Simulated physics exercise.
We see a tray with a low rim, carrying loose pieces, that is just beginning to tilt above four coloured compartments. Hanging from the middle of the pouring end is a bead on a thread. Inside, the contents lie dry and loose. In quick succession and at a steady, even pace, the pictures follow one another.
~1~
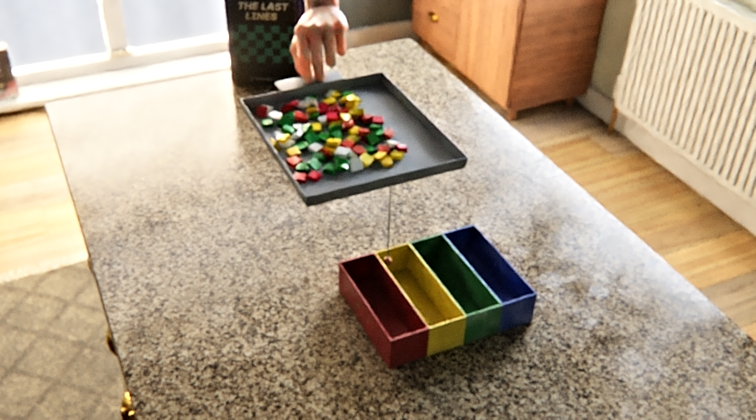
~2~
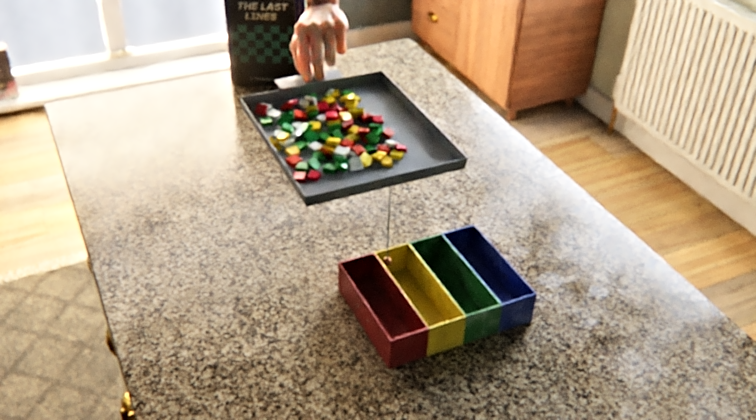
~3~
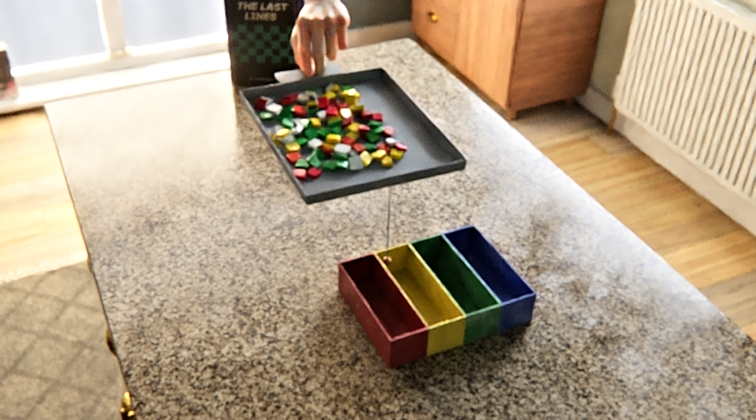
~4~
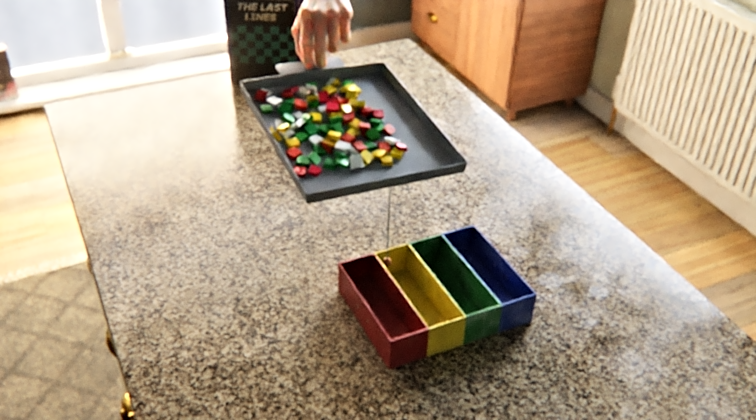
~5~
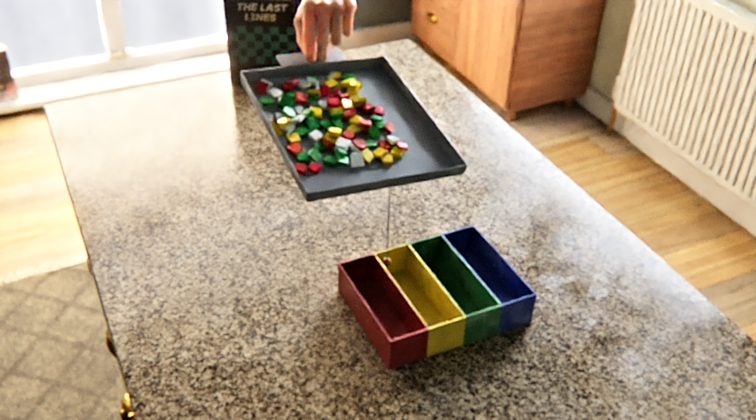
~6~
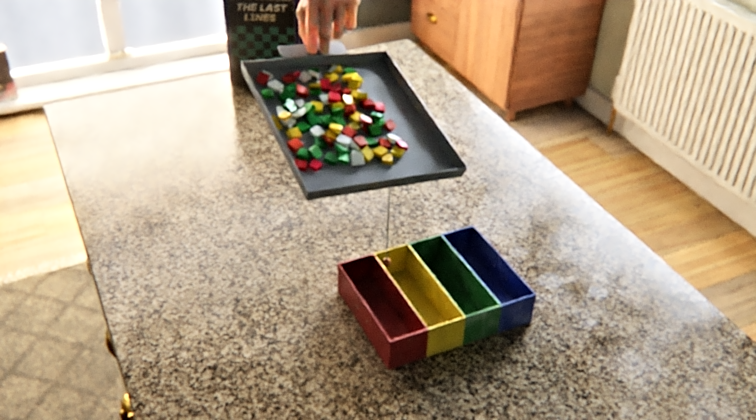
On a speckled stone counter, a hand gripped the far edge of a dark tray of colourful loose pieces and gradually tilted it slightly, above a box with red, yellow, green and blue compartments.
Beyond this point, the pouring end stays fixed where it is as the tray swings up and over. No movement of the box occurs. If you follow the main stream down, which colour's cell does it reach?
It reaches the green cell.
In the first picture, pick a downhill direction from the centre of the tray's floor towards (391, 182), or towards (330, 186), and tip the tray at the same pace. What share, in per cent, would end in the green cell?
Case one near 20 %; case two near 0 %.
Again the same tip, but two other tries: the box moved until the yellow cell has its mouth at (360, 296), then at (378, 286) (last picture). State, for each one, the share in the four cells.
The first gives 40 %, the second 80 %.
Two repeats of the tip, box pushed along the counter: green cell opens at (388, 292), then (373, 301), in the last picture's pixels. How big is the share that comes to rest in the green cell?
You'd get 0 in a hundred the first time and 0 in a hundred the second.
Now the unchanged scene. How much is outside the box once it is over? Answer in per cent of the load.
Close to 0 %, give or take.
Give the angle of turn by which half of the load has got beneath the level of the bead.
About 105°.
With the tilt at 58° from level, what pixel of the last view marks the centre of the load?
I'd mark the middle close to (421, 152).
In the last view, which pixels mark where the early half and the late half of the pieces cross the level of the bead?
Initially about (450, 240); subsequently about (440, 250).
Soon, tray tipped steeply; nearly all on the tray; a stray few in the blue cell; a stray few falling or outside the box.
A while on, tray tipped right over; about two thirds on the tray; about a quarter in the green cell; a small part in the blue cell; a stray few in the yellow cell; a small part falling or outside the box.
Towards the end, tray tipped past a quarter turn; about half in the green cell; about a quarter in the blue cell; about a quarter in the yellow cell; a stray few in the red cell; a stray few falling or outside the box.
Finally, tray tipped past a quarter turn; about half in the green cell; about a quarter in the blue cell; about a quarter in the yellow cell; a stray few in the red cell; a stray few outside the box.
